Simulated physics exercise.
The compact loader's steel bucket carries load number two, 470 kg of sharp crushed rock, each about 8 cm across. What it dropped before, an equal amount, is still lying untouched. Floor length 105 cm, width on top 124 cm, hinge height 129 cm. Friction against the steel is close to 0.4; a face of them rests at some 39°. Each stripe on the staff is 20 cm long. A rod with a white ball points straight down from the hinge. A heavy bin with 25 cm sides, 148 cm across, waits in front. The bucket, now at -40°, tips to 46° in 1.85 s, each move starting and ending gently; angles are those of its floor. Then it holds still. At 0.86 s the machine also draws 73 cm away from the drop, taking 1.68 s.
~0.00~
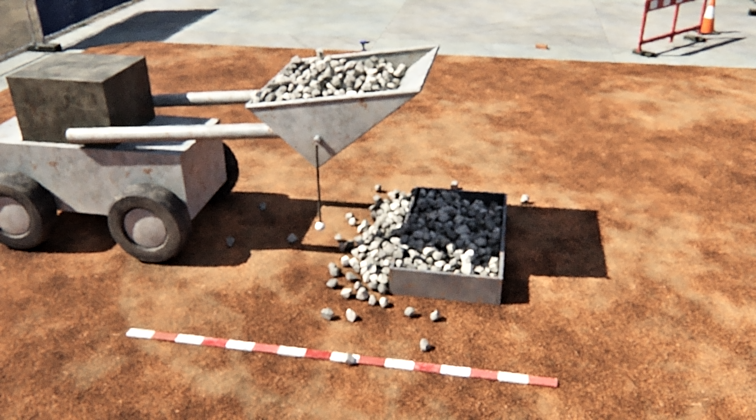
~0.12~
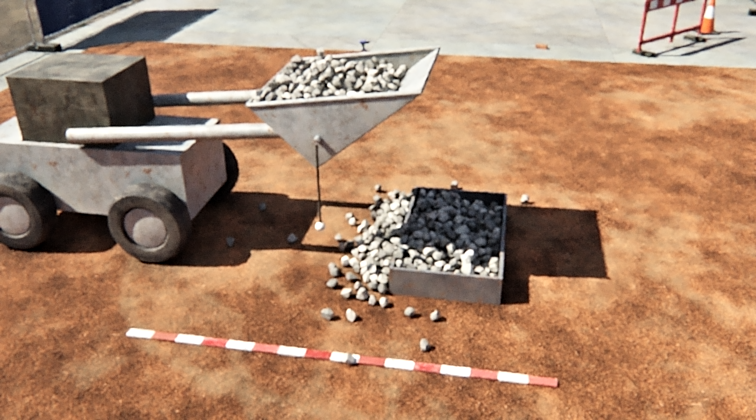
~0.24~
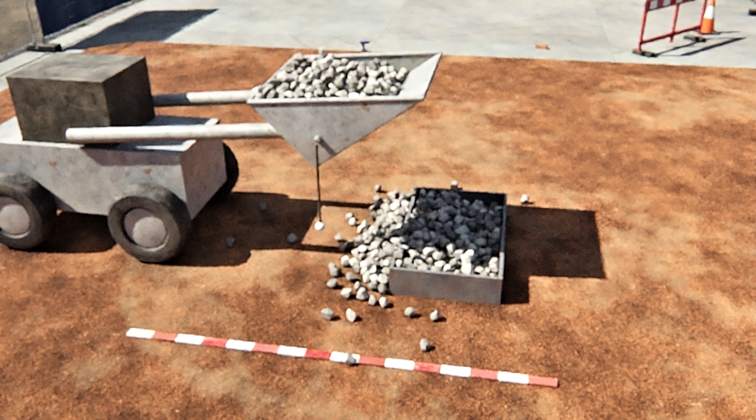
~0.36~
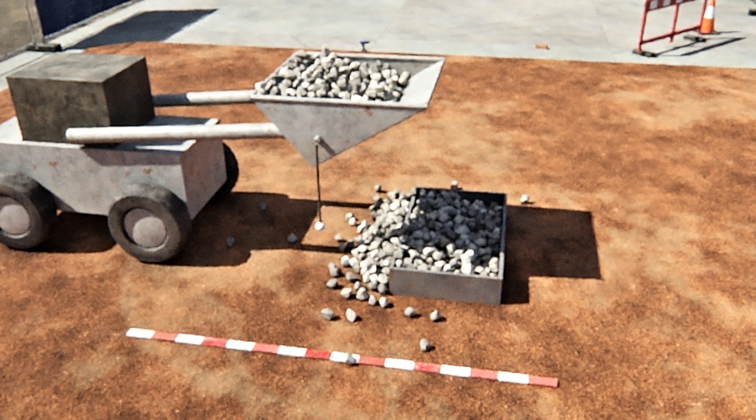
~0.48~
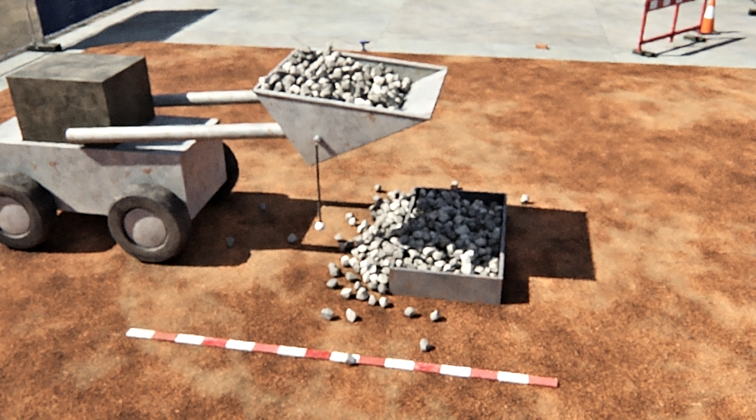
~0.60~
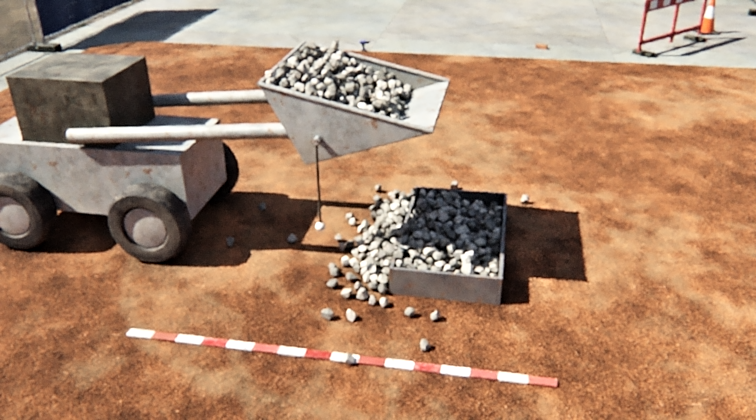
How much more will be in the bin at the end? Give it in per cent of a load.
About 9 per cent.
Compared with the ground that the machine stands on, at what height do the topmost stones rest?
About 44 cm above it.
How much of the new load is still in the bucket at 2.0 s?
Roughly 20 per cent is still inside.
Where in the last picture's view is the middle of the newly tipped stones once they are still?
Around (363, 230).
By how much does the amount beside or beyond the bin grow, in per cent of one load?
Near 0 parts in a hundred.
After 1.4 s the floor is at 33°; in per cent of one load, 98 in the bucket, 32 short of the bin, 69 in the bin, 1 beside or beyond the bin; the foremost stones are at (500, 246).
After 2.0 s the floor is at 46°; in per cent of one load, 18 in the bucket, 104 short of the bin, 76 in the bin, 2 beside or beyond the bin; the foremost stones are at (500, 246).
After 3.0 s the floor is at 46°; in per cent of one load, 0 in the bucket, 120 short of the bin, 77 in the bin, 3 beside or beyond the bin; the foremost stones are at (500, 246).
After 5.8 s the floor is at 46°; in per cent of one load, 0 in the bucket, 120 short of the bin, 77 in the bin, 3 beside or beyond the bin; the foremost stones are at (500, 246). Net gain in the bin, 9.
